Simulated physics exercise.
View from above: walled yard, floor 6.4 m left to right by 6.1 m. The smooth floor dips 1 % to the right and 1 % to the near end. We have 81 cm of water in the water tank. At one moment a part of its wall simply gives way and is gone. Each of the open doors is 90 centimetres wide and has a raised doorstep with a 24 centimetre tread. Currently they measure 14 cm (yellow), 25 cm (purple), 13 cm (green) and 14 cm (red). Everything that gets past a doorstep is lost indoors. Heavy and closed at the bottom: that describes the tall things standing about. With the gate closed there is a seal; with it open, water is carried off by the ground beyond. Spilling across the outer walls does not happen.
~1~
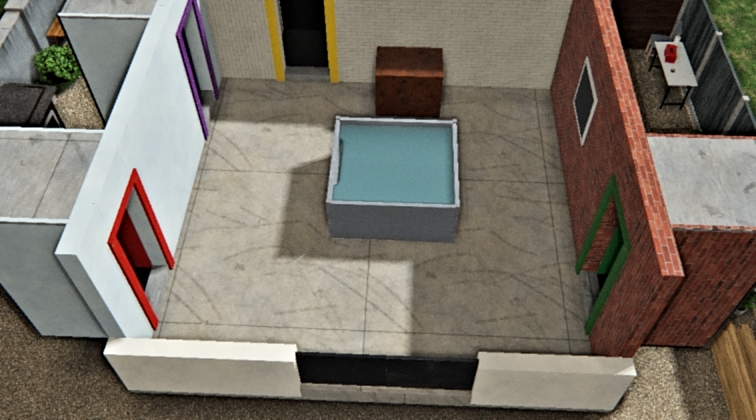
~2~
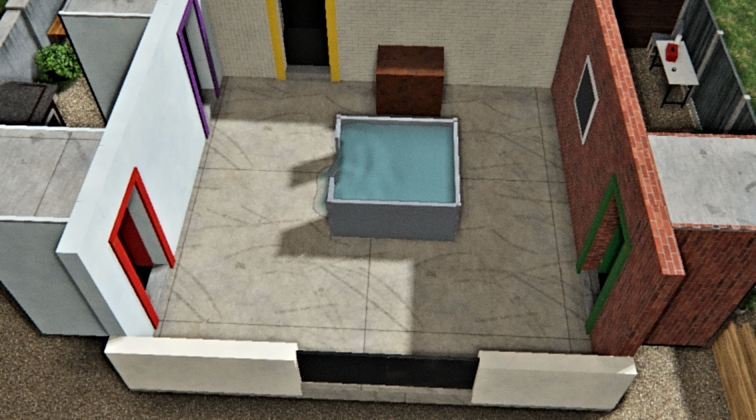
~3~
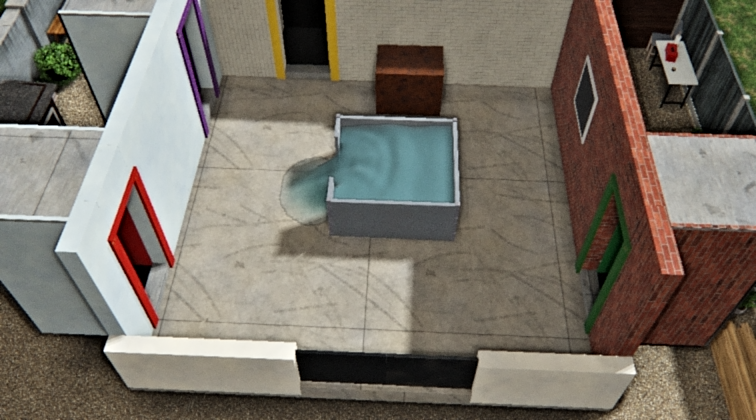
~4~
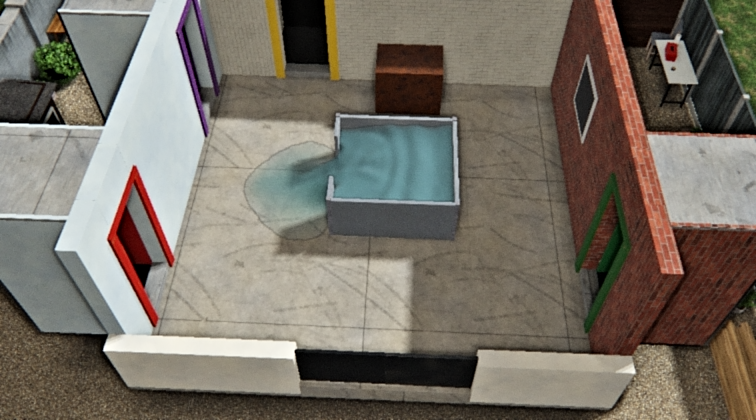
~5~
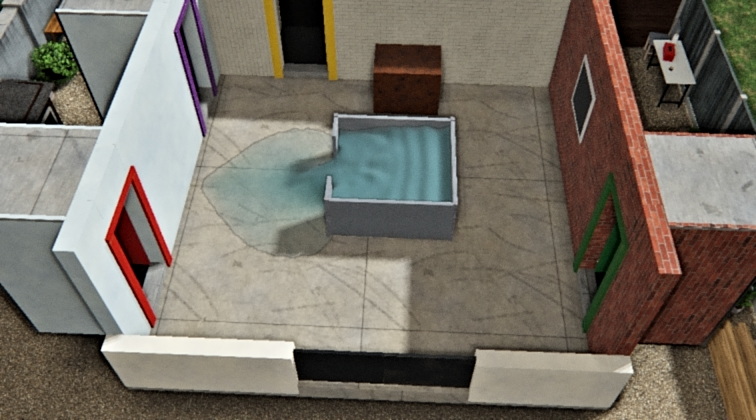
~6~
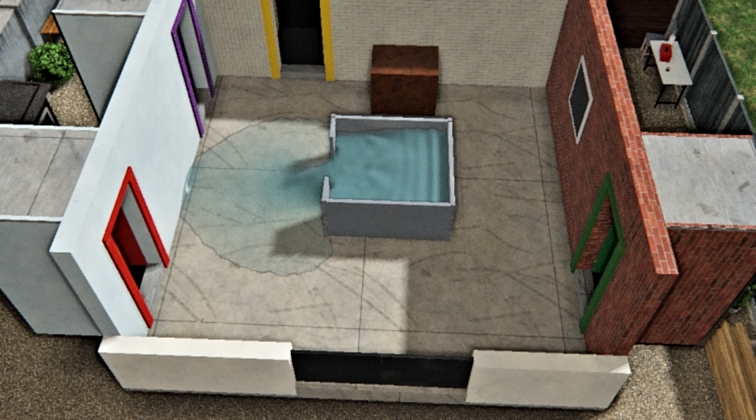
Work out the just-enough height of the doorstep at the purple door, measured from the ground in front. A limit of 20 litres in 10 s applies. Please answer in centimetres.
It works out at roughly 16 cm.
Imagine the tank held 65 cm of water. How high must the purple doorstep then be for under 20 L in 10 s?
Minimum height: Approx. 11.5 cm.
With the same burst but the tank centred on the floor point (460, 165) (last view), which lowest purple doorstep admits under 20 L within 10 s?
New minimum height: Approx. 20 cm.
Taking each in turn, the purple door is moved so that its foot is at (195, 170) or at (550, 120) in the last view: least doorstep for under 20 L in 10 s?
Minimums: Roughly 30 cm and 8.0 cm.
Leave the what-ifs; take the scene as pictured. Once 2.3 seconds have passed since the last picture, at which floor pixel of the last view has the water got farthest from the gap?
Pixel close to (140, 364).
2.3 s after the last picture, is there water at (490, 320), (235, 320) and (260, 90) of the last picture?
One by one: Clear, drenched, drenched.
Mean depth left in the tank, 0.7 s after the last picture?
Mean depth: Approx. 53 cm.
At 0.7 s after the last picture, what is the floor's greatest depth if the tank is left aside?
Close to 42 centimetres.
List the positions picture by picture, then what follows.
In the first frame, the water tank at (394, 163) is whole and still, 81 cm deep; the purple door at (200, 75) is dry.
In the second frame, the front is at (318, 207), 0.3 m from the gap at (338, 182); 0.3 m2 of floor is wet, 81 cm left at the back.
In the third frame, the gap is at (337, 182), the front 0.9 m out at (286, 202); the back of the water tank holds 81 cm.
In the fourth frame, water pours out at (337, 182) and has run 1.5 m, to (248, 191); about 8 cm deep outside, 80 cm at the back.
In the fifth frame, the front is at (207, 190), 2.2 m from the gap at (335, 181); 4.1 m2 of floor is wet, 72 cm left at the back.
In the sixth frame, the gap is at (333, 182), the front 2.5 m out at (182, 210); the back of the water tank holds 68 cm; the purple door at (196, 73), 3.0 m from the gap, is still 0.8 m from the nearest water.
Then, 0.7 s after the last picture water covers 30 % of the floor, deepest (42 cm) near (325, 193); 20 cm at the purple door, 0 litres in over its 25 cm doorstep.
Then, 2.3 s after the last picture water covers 40 % of the floor, deepest (30 cm) near (140, 364); 14 cm at the purple door, 0 litres in over its 25 cm doorstep.
Then, 9.3 s after the last picture water covers 95 % of the floor, deepest (14 cm) near (496, 379); 5 cm at the purple door, 0 litres in over its 25 cm doorstep.
At the purple door as built, the water peaked near 22 cm, 0.9 s after the last picture.
Run again over the same 10 s with other heights there, 31 litres in over 14 cm, 5 litres over 19 cm. The limit of 20 litres is kept from about 16 cm up.
